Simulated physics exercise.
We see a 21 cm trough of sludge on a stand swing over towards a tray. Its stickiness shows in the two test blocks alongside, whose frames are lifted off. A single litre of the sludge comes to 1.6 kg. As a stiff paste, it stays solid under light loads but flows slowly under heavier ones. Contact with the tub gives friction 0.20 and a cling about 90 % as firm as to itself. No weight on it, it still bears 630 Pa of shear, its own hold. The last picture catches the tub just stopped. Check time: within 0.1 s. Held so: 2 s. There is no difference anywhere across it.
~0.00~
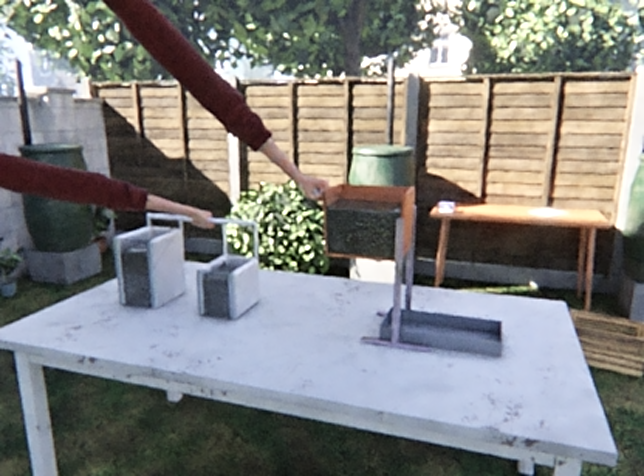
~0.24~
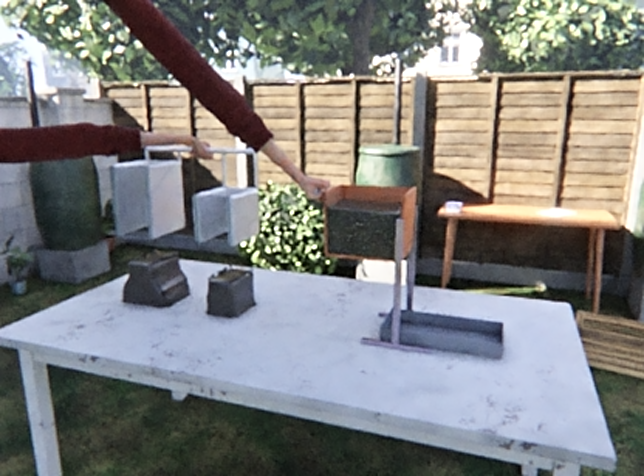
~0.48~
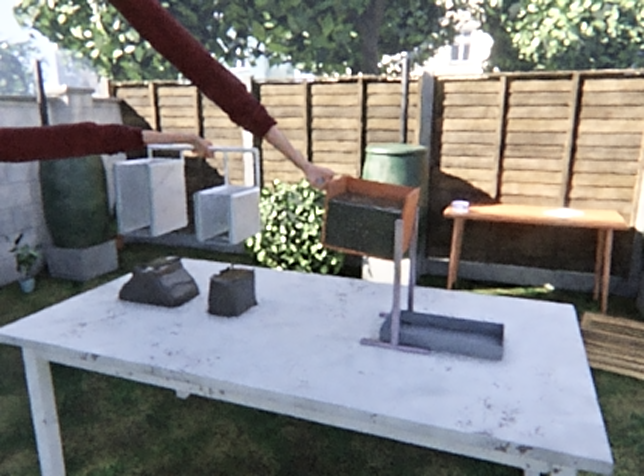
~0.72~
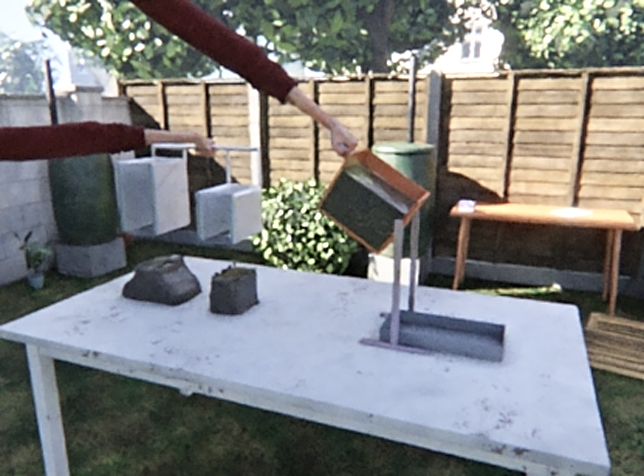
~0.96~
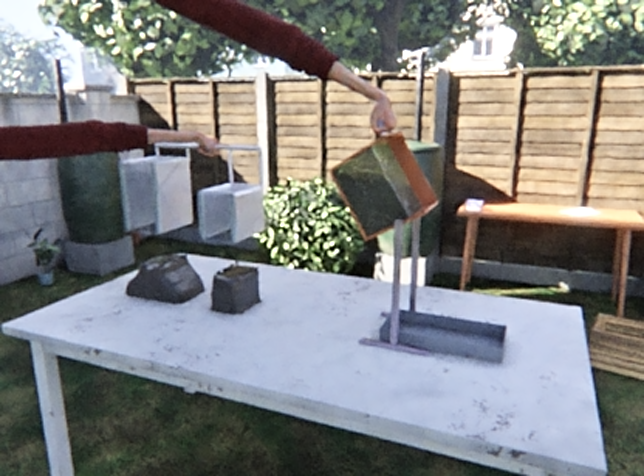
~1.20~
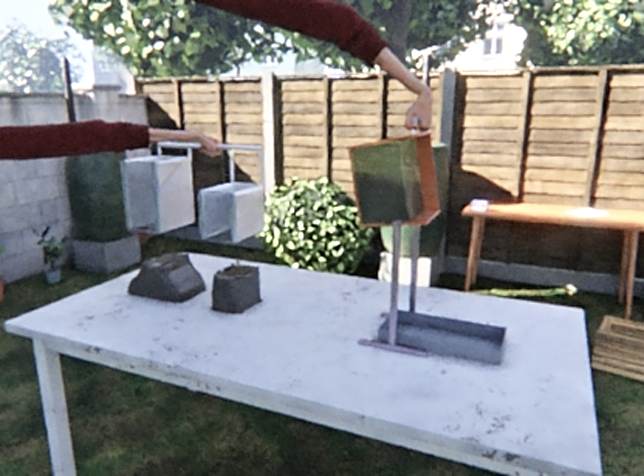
Two pale casings lifting by hand off dark blocks, the left block slumping, then another hand tilting an orange-edged tub rightward.
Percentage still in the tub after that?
Some 80 %.
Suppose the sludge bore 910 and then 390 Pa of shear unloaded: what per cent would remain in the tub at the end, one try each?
100 %, then 55 %.
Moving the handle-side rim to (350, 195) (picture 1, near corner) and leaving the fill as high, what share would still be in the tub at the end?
Roughly 100 %.
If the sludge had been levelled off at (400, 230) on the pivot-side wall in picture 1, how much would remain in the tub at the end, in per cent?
Then roughly 100 %.
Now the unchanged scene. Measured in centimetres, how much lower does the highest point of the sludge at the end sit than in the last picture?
Roughly 9 cm.
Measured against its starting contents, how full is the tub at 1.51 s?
Near 100 in a hundred.
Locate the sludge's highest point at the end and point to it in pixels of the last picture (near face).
Near (383, 171).
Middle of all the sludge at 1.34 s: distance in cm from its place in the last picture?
Distance: About 1 cm.
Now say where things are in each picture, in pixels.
In the first picture, handle-side rim at (326, 192), tilt 0 degrees; top of the sludge at (333, 208); blocks stand 24 cm, 15 cm (left to right).
In the second picture, handle-side rim at (326, 192), tilt 0 degrees; top of the sludge at (334, 208); blocks stand 19 cm, 15 cm (left to right).
In the third picture, handle-side rim at (329, 183), tilt 7 degrees; top of the sludge at (332, 200); blocks stand 15 cm, 15 cm (left to right).
In the fourth picture, handle-side rim at (351, 154), tilt 33 degrees; top of the sludge at (345, 171); blocks stand 15 cm, 15 cm (left to right).
In the fifth picture, handle-side rim at (386, 137), tilt 59 degrees; top of the sludge at (369, 149); blocks stand 15 cm, 15 cm (left to right).
In the sixth picture, handle-side rim at (416, 138), tilt 80 degrees; top of the sludge at (395, 143); blocks stand 15 cm, 15 cm (left to right).
After 1.34 s, the tub is at 80 degrees and holds 100 %.
After 1.51 s, the tub is at 80 degrees and holds 99 %.
After 1.68 s, the tub is at 80 degrees and holds 94 %.
After 1.85 s, the tub is at 80 degrees and holds 90 %.
After 3.20 s, at the end, the tub is at 80 degrees and holds 80 %.
